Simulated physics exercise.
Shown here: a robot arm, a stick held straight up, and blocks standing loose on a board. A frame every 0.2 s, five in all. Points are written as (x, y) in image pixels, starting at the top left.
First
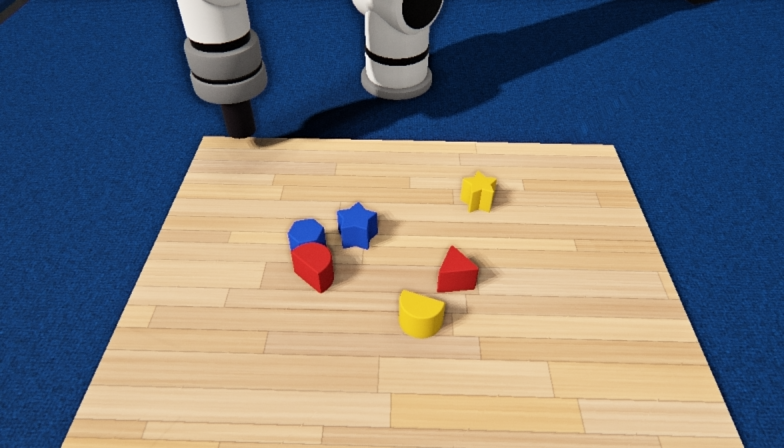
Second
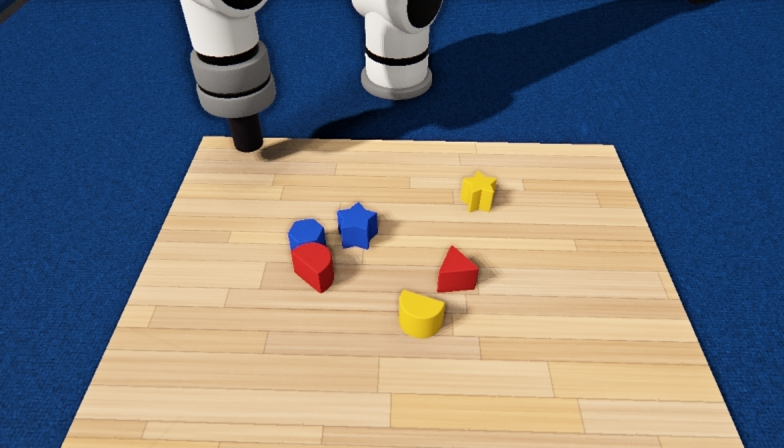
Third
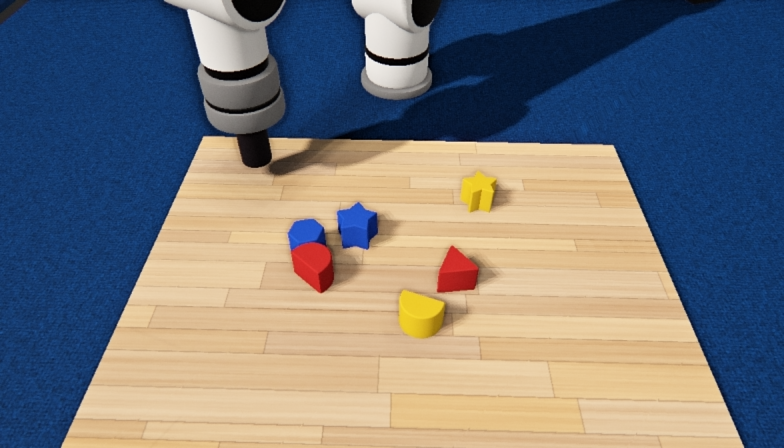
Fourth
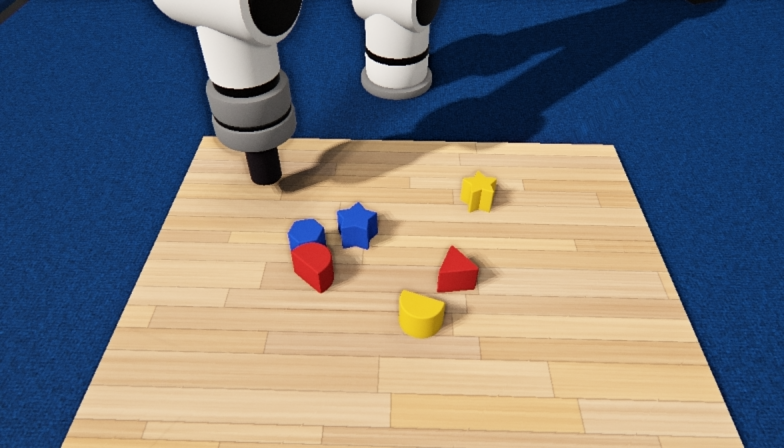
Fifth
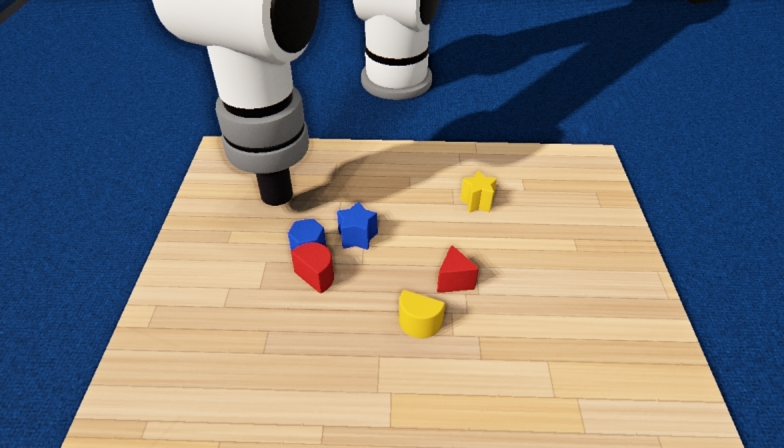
At the start, a robot arm holds a dark upright stick at the far left edge of a wooden board scattered with red, blue and yellow blocks. The arm moves the stick steadily nearer and slightly right, toward the blue six-sided block, while all the blocks stay still.
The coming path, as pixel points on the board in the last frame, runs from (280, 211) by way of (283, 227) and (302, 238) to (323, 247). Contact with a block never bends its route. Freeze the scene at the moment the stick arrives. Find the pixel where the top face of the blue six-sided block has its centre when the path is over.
The blue six-sided block ends near (334, 249).
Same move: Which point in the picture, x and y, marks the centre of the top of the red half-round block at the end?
At roughly (324, 276).
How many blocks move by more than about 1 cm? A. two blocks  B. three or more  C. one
The one that fits is A, two blocks.
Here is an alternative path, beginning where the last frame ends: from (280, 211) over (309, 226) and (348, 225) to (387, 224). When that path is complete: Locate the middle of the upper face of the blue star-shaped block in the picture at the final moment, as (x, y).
The middle of its top is at (393, 225).
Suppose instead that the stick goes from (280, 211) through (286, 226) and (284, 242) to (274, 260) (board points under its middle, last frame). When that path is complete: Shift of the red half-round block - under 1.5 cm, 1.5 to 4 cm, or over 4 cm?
My answer is that it shifts 1.5 to 4 cm.
On the path given first. Halfway along, stick at (289, 218); blue six-sided block at (308, 231).
At the end, stick at (321, 231); blue six-sided block at (334, 249), turned 30° clockwise; red half-round block at (324, 276), turned 25° clockwise; blue star-shaped block unmoved.
